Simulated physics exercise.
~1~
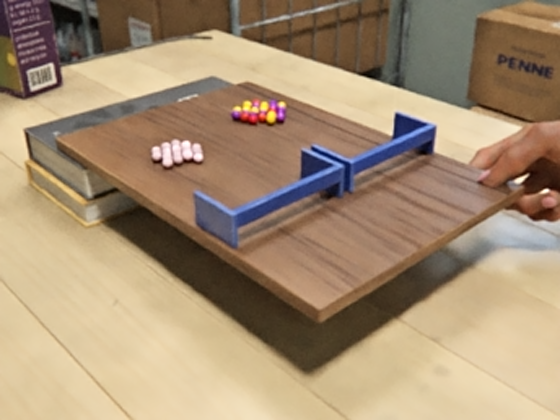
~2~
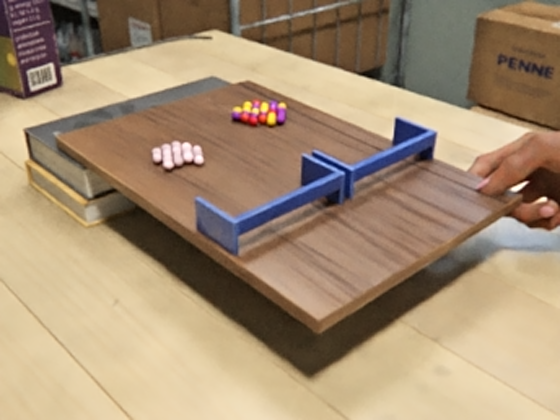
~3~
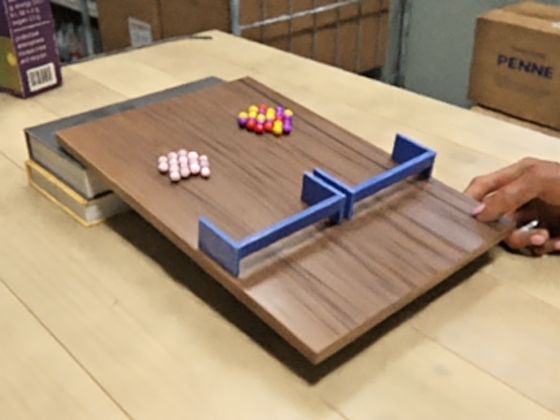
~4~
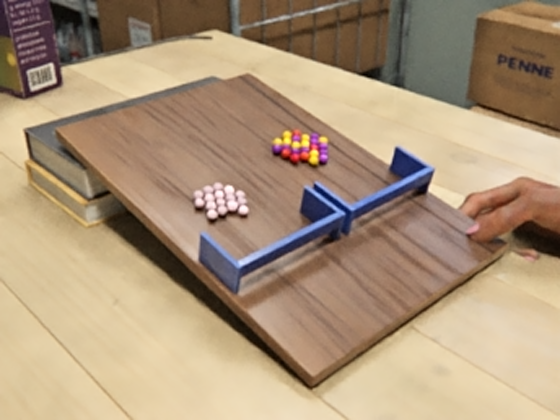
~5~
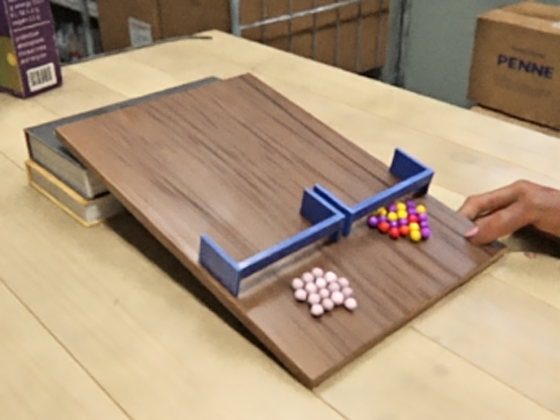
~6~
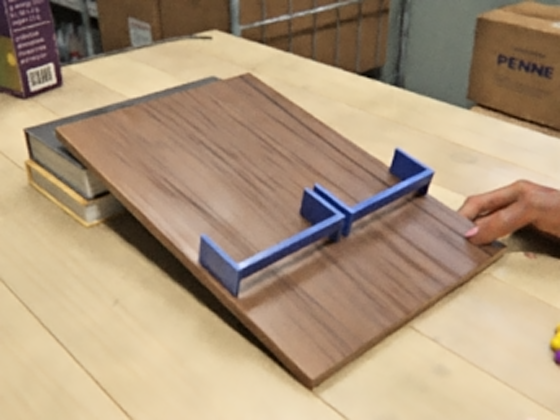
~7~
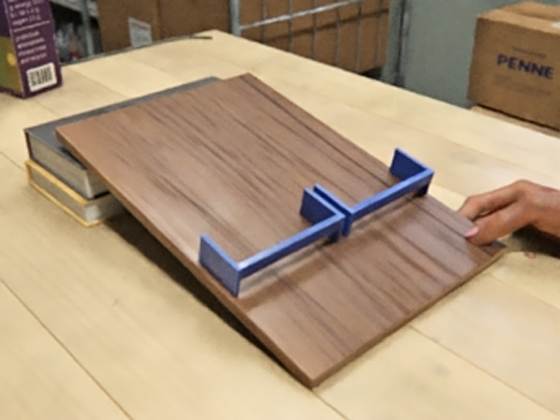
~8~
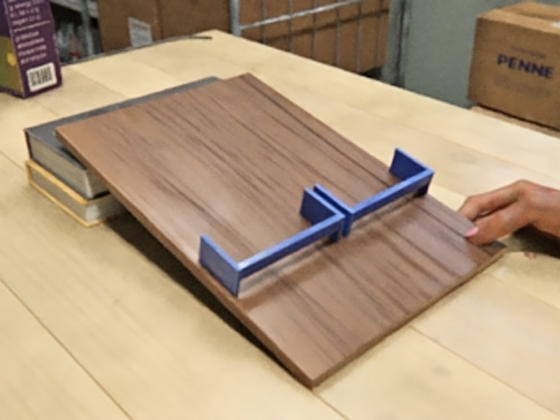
On a pale wooden tabletop in what looks like a storeroom, seen from slightly above by a still camera, a brown board rests at its left end on two stacked books. A cluster of pale pink beads and another of red, yellow and purple ones sit high on it, each facing a low blue bar. A hand at the right lowers the free end until it meets the table. Both clusters roll down the slope, pass under the bars and continue off the board. The board ends tilted and empty, the hand still beside it.
